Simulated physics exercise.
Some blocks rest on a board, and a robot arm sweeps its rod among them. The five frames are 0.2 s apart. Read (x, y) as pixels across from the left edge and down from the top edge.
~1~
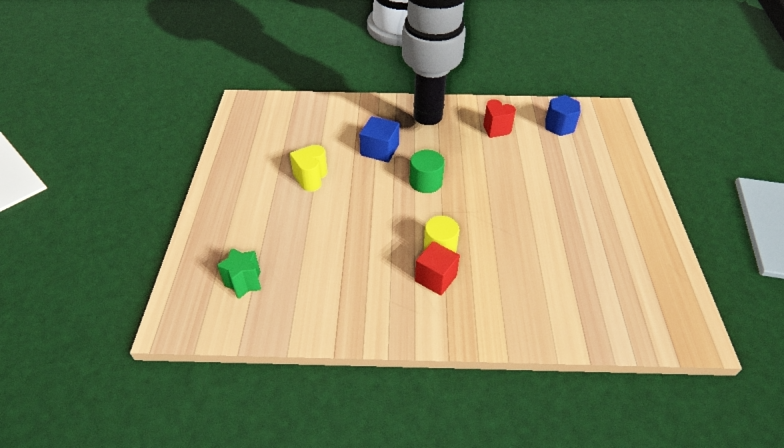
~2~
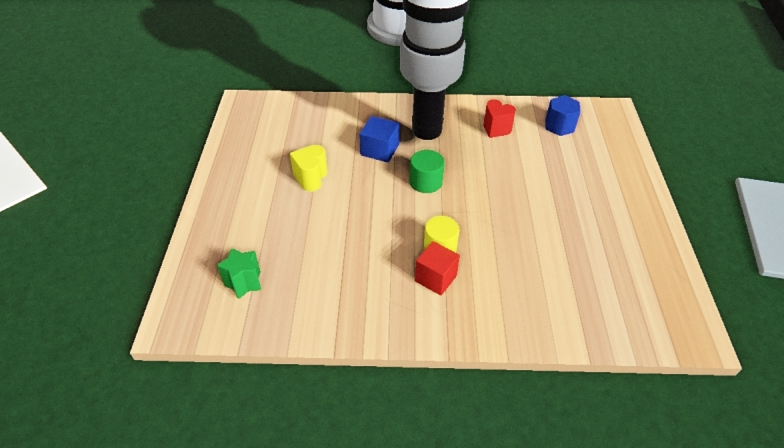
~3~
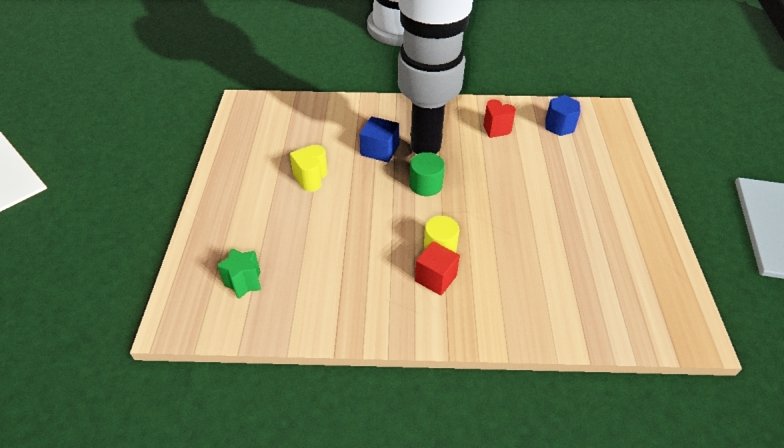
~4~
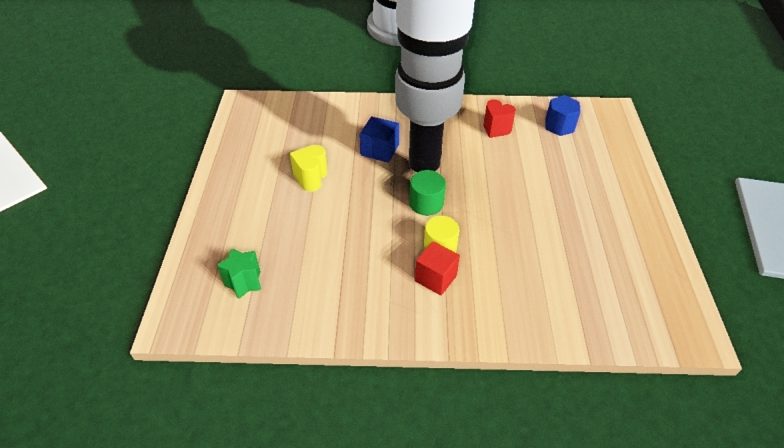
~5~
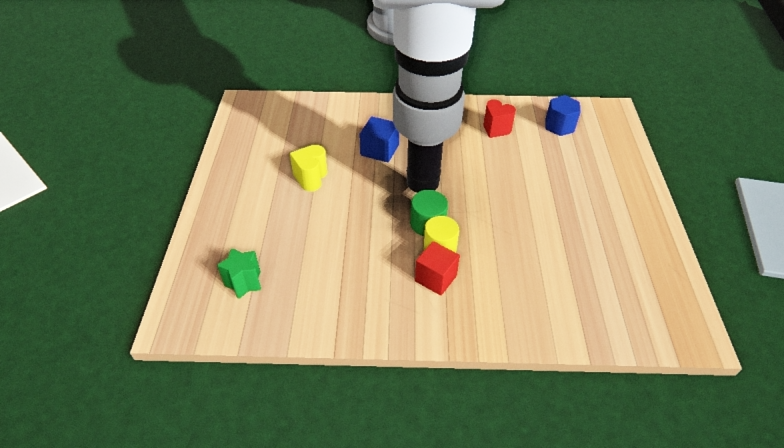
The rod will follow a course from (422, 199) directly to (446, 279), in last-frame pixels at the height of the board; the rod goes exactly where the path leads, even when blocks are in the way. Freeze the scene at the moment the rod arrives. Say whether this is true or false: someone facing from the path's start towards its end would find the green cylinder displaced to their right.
The statement is incorrect.
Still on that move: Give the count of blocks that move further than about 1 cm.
Number moved: 3+.
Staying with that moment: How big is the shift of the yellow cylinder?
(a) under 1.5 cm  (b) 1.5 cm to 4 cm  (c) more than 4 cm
My pick is c.
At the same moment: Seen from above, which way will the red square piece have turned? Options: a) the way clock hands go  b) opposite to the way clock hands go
It's a.
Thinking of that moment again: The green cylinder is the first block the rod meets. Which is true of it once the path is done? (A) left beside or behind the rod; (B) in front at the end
Letter B.
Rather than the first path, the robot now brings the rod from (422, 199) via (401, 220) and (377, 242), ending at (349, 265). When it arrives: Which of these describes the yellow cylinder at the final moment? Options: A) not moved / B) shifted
My pick is B.
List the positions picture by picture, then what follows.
Rod tip at (428, 117); block tops, blue square piece at (380, 128); green cylinder at (428, 160); red square piece at (438, 257); yellow cylinder at (442, 227), in the first frame.
Rod at (427, 131); blocks unchanged, in the second frame.
Rod at (426, 147); green cylinder at (428, 163), in the third frame.
Rod at (424, 164); green cylinder at (428, 182), in the fourth frame.
Rod at (423, 183); blue square piece at (380, 128); green cylinder at (430, 202); red square piece at (438, 257); yellow cylinder at (442, 227), in the fifth frame.
What follows on the original path. One third of the way, rod at (431, 209); green cylinder at (444, 229); red square piece at (437, 272), turned 15° clockwise; yellow cylinder at (462, 255).
Two thirds of the way, rod at (439, 235); green cylinder at (461, 255); red square piece at (436, 274), turned 15° clockwise; yellow cylinder at (487, 280).
At the end, rod at (448, 264); blue square piece in place; green cylinder at (479, 280); red square piece at (433, 289), turned 40° clockwise; yellow cylinder at (514, 301).
